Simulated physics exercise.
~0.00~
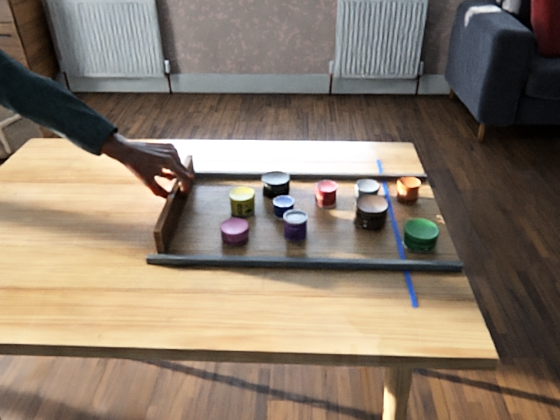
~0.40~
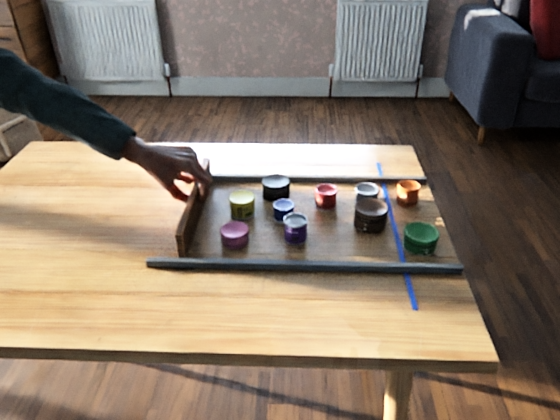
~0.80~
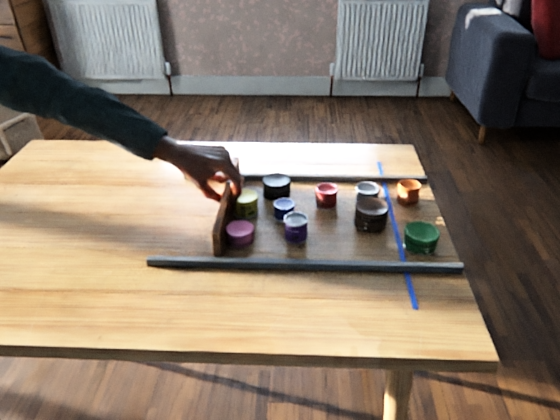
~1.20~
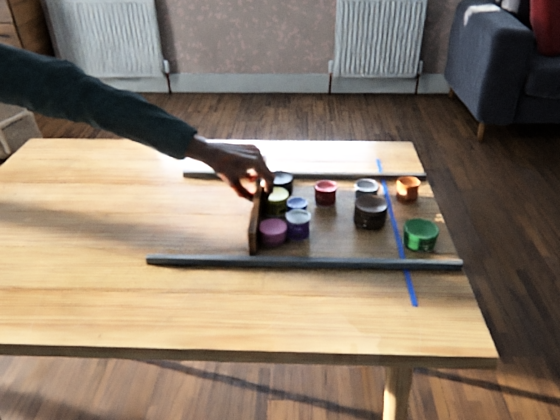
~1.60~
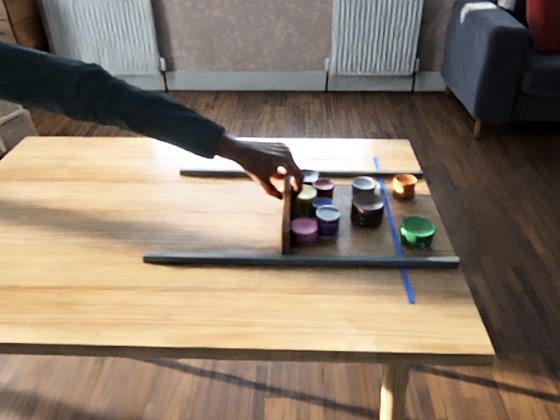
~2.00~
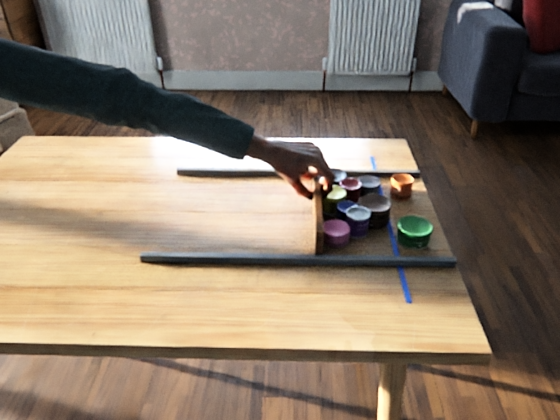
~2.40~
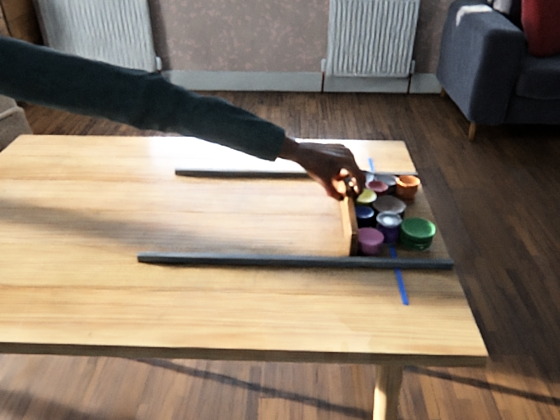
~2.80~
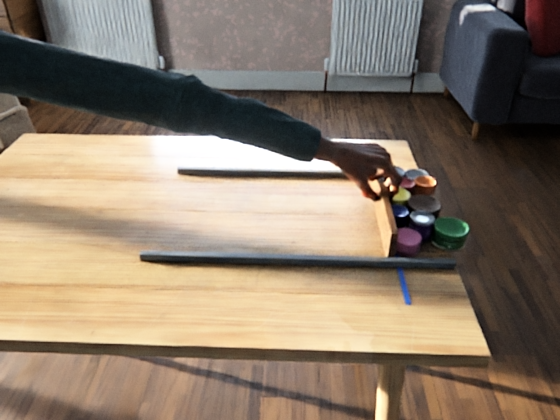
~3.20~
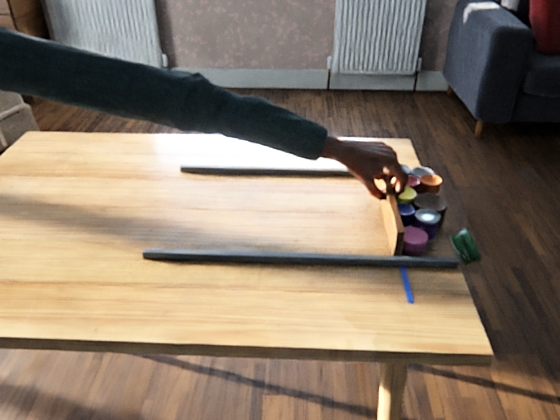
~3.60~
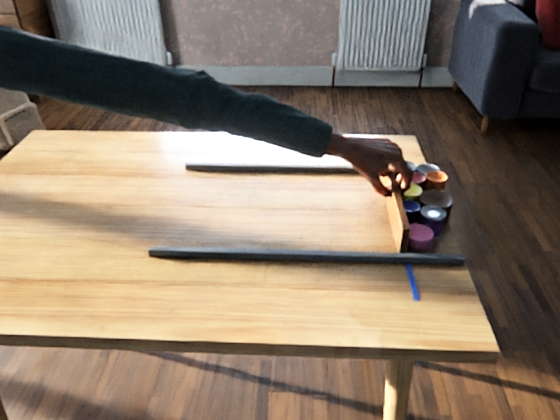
A hand in a dark green sleeve pushes an upright wooden board rightward across a pale table in a living room, seen from slightly above by a gently swaying camera. Small colourful pots lie scattered between two dark rails, with blue tape near the table's right end. The board gathers the yellow, pink and purple pots first, then crowds them against the others and sweeps the cluster past the tape. At the right edge the board stops, and the green pot tips over and drops out of sight. The remaining pots stay bunched beside the board, the hand still holding it.
